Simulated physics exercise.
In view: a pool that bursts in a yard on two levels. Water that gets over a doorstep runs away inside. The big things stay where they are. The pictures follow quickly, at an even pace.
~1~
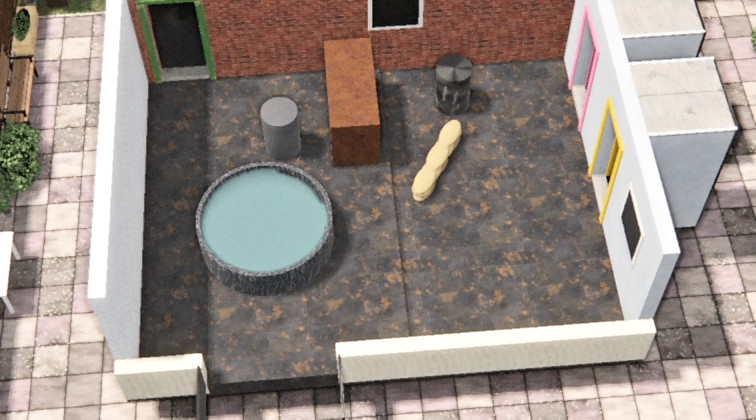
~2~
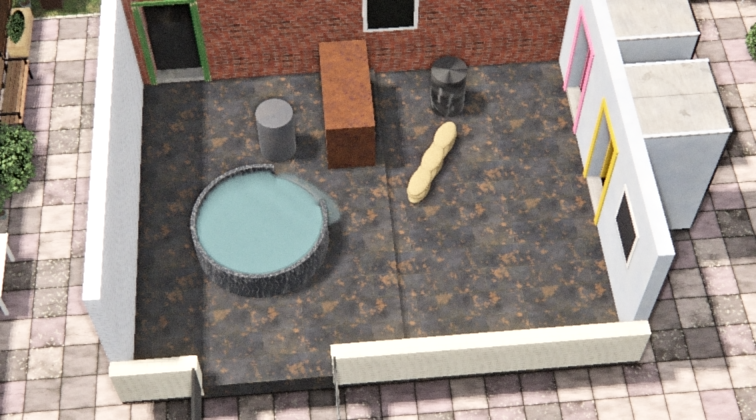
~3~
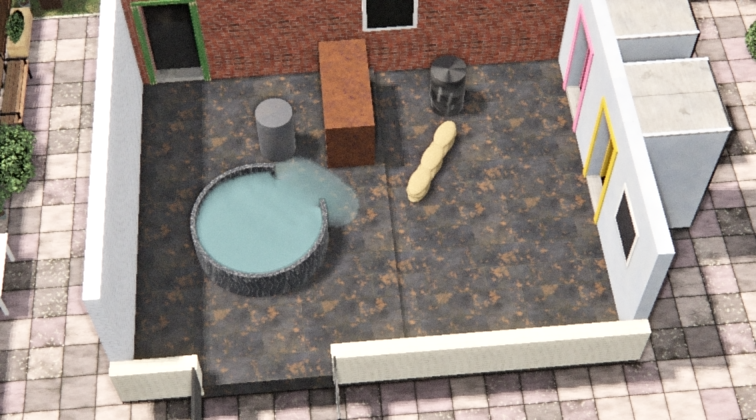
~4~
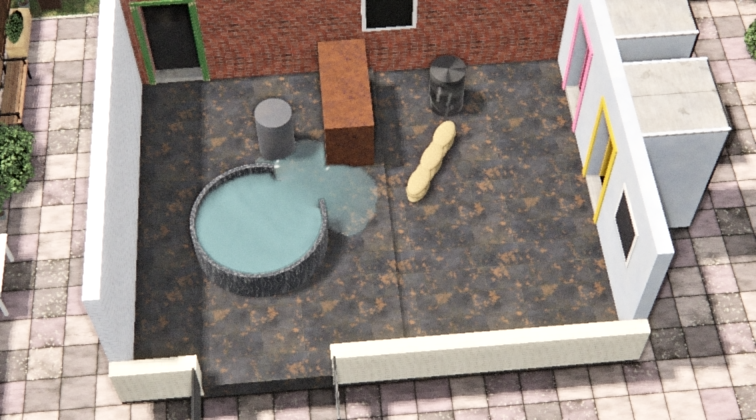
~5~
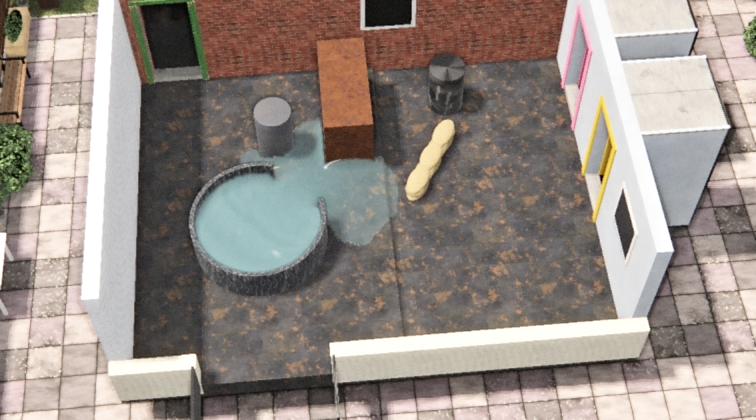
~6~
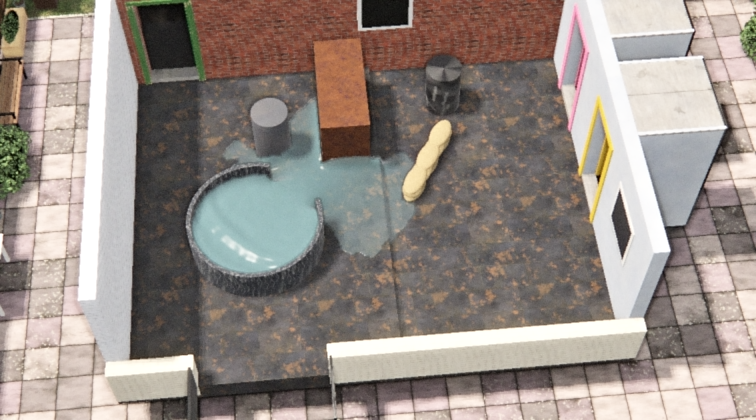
At first, a round stone-walled pool of water sits whole and still in a walled yard with a cylinder, a rusty block and a twisted pale object. Then its far side opens and water pours through the gap, spreading across the dark floor around the cylinder, past the block and up to the twisted object.
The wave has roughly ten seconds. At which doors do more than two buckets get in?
The yellow door admits no more than that; the pink door admits no more than that; the green door admits no more than that.
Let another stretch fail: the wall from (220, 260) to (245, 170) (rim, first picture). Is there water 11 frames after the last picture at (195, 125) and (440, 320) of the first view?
In that order: Under water, no water.
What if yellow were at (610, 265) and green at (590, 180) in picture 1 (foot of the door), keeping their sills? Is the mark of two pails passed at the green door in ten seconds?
Then: The green door keeps below it.
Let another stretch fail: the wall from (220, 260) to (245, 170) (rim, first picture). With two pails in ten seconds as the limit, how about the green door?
My reading: Green door passes that mark.
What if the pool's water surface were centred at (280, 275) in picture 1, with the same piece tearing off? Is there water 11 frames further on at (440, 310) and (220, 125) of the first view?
In that order: Not flooded, clear.
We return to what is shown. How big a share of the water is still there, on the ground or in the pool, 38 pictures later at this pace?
Near 100 in a hundred.
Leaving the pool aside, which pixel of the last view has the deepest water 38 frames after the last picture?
Around (399, 185).
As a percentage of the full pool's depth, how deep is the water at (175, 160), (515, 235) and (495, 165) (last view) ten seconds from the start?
About 6, 10 and 4 per cent.
A moment on, water covers 15 % of the floor; the yellow door not reached, the pink door not reached, the green door not reached.
Next, water covers 25 % of the floor; the yellow door not reached, the pink door not reached, the green door wet at the sill, nothing in.
Then, water covers 50 % of the floor; the yellow door not reached, the pink door not reached, the green door wet at the sill, nothing in.
Later, water covers 70 % of the floor; the yellow door wet at the sill, nothing in, the pink door wet at the sill, nothing in, the green door under two buckets in.
In the end, water covers 85 % of the floor; the yellow door wet at the sill, nothing in, the pink door wet at the sill, nothing in, the green door under two buckets in.
